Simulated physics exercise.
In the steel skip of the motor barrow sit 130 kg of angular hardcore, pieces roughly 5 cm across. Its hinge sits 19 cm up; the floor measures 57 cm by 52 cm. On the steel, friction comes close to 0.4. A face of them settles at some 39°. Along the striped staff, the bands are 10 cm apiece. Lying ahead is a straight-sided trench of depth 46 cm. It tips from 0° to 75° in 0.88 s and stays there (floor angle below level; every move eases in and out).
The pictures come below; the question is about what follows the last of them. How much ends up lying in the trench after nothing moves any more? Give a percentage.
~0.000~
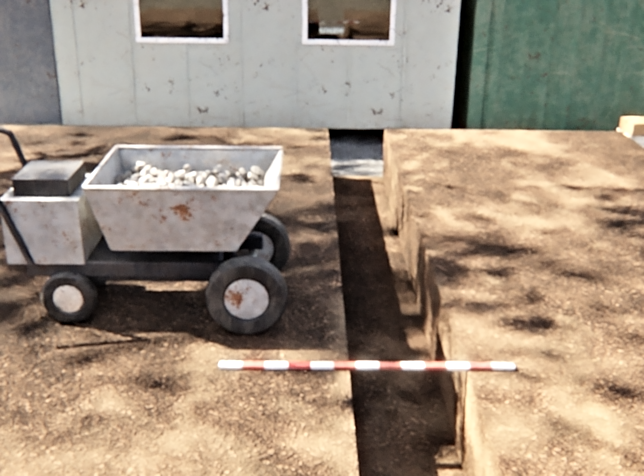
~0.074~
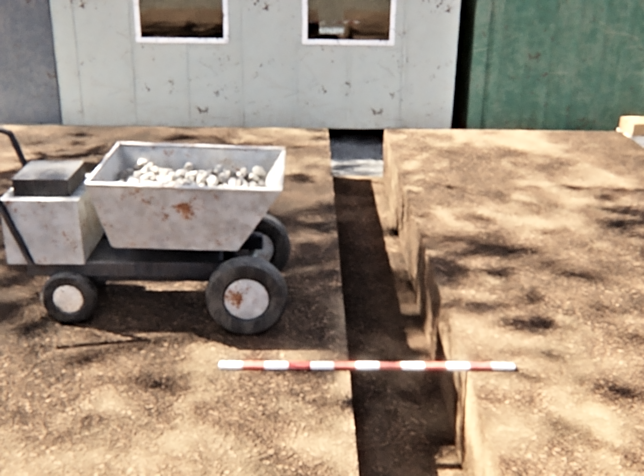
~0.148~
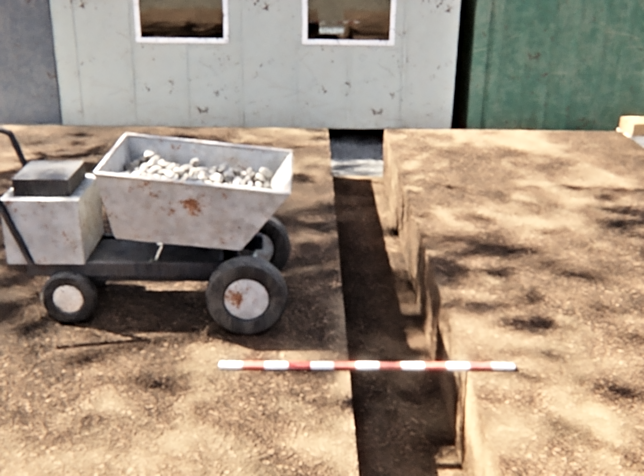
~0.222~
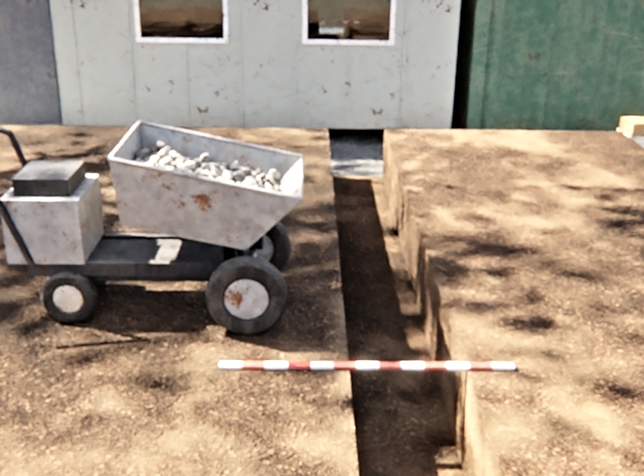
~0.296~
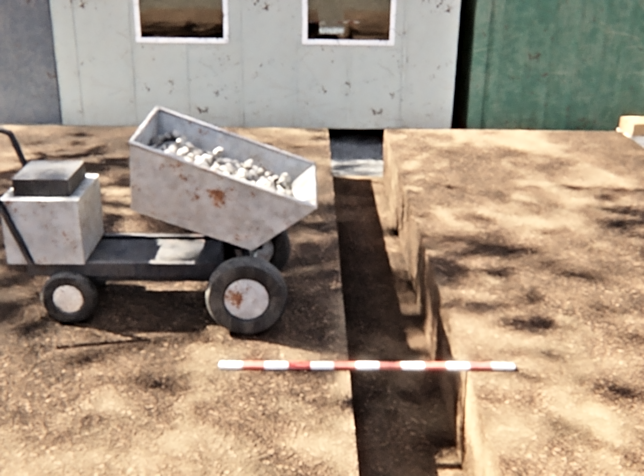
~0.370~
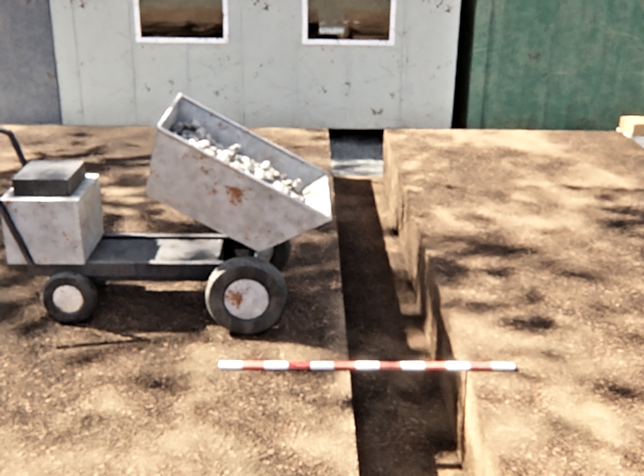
A share of about 83 per cent.
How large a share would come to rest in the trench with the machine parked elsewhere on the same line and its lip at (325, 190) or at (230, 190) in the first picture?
That gives roughly 60 per cent and roughly 75 per cent.
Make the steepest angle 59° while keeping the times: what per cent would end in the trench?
It would be near 25 per cent.
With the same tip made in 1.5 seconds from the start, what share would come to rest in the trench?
Trench share: Approx. 80%.
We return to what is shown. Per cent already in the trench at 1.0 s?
I'd say near 25 per cent at that time.
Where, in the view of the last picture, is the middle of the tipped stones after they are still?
Somewhere near pixel (403, 373).
After 0.7 s the floor is at 63°; 100 % in the skip; the foremost stones are at (354, 254).
After 1.0 s the floor is at 75°; 77 % in the skip, 23 % in the trench; the foremost stones are at (448, 358).
After 1.3 s the floor is at 75°; 41 % in the skip, 58 % in the trench, 1 % past the trench; the foremost stones are at (482, 323).
After 3.3 s the floor is at 75°; 16 % in the skip, 83 % in the trench, 1 % past the trench; the foremost stones are at (496, 319).
